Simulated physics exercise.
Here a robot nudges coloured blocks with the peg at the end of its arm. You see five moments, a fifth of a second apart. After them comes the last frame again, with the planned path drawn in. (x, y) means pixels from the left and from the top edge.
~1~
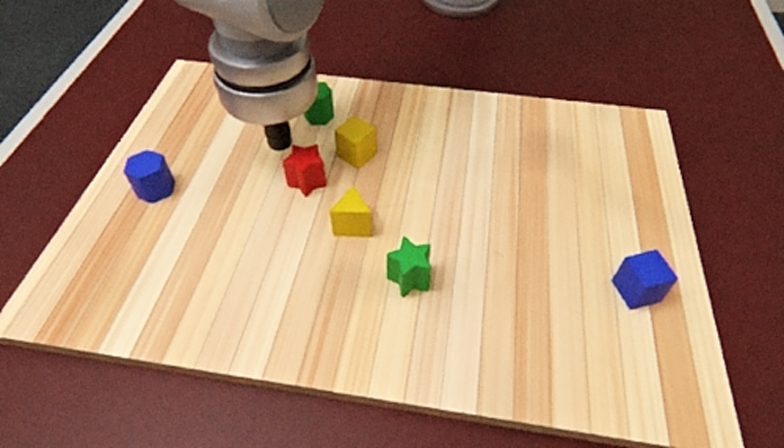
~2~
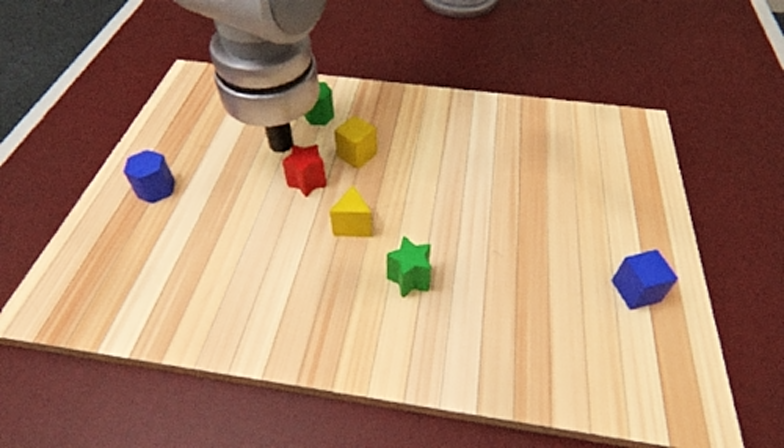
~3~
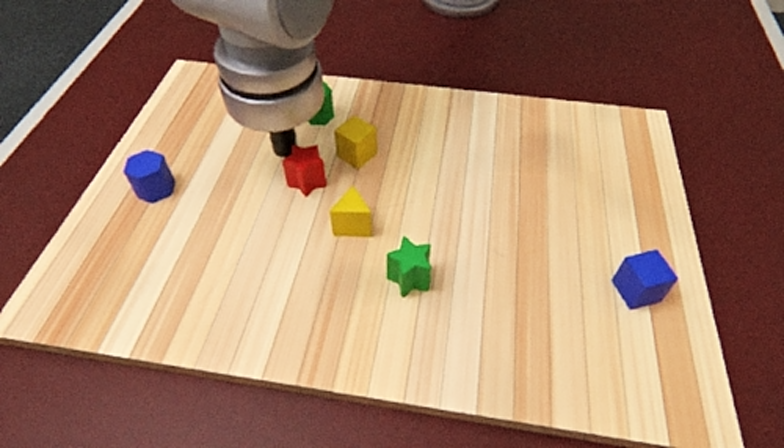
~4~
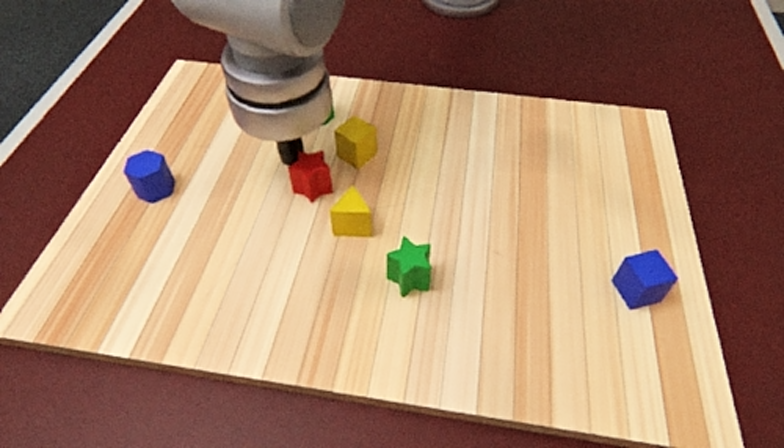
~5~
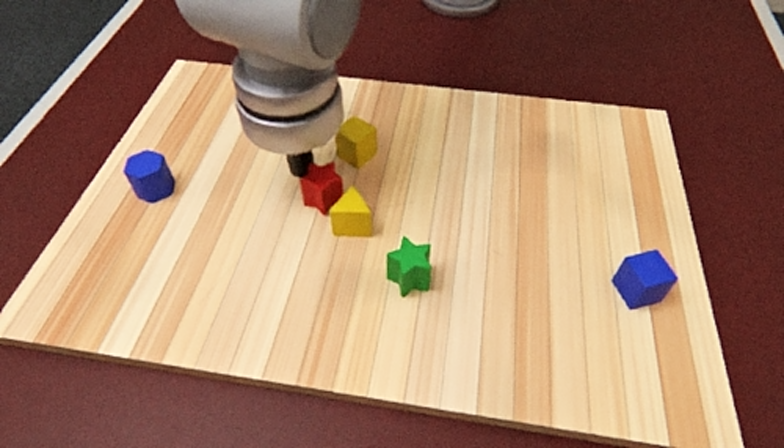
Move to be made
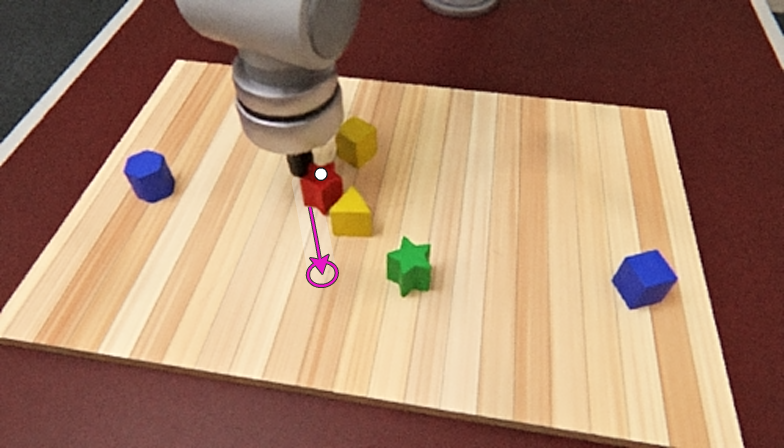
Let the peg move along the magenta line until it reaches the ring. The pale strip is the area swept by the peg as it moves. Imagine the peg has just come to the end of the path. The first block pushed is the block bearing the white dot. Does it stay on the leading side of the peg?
Answer: Slipped away.
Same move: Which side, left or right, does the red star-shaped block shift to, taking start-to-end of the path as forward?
That's a shift to the left.
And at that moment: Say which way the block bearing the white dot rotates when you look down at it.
Looking down, my answer is that the block bearing the white dot rotates anticlockwise.
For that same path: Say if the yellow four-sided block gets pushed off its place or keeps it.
Answer: Unmoved.
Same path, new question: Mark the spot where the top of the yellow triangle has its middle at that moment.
Most likely (380, 211).
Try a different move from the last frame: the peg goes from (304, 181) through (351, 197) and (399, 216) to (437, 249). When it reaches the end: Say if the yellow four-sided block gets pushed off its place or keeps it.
By the end it is where it was.
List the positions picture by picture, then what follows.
The first frame shows peg's lower end at (280, 144); red star-shaped block at (303, 156); yellow triangle at (351, 202); yellow four-sided block at (355, 128).
The second frame shows peg at (282, 145); blocks still.
The third frame shows peg at (286, 150); blocks still.
The fourth frame shows peg at (293, 158); red star-shaped block at (309, 162).
The fifth frame shows peg at (302, 170); red star-shaped block at (321, 174); yellow triangle at (351, 202); yellow four-sided block at (355, 128).
Drawn move, straight from (304, 181) to (322, 274); the dot is on the red star-shaped block.
The first path, step by step. One third of the way, peg at (309, 199); red star-shaped block at (337, 197), turned 35° anticlockwise; yellow triangle at (365, 209), turned 20° anticlockwise.
Two thirds of the way, peg at (315, 231); red star-shaped block at (344, 213), turned 90° anticlockwise; yellow triangle at (381, 211), turned 25° anticlockwise.
At the end, peg at (321, 263); red star-shaped block at (344, 217), turned 110° anticlockwise; yellow triangle at (380, 211), turned 25° anticlockwise; yellow four-sided block still.
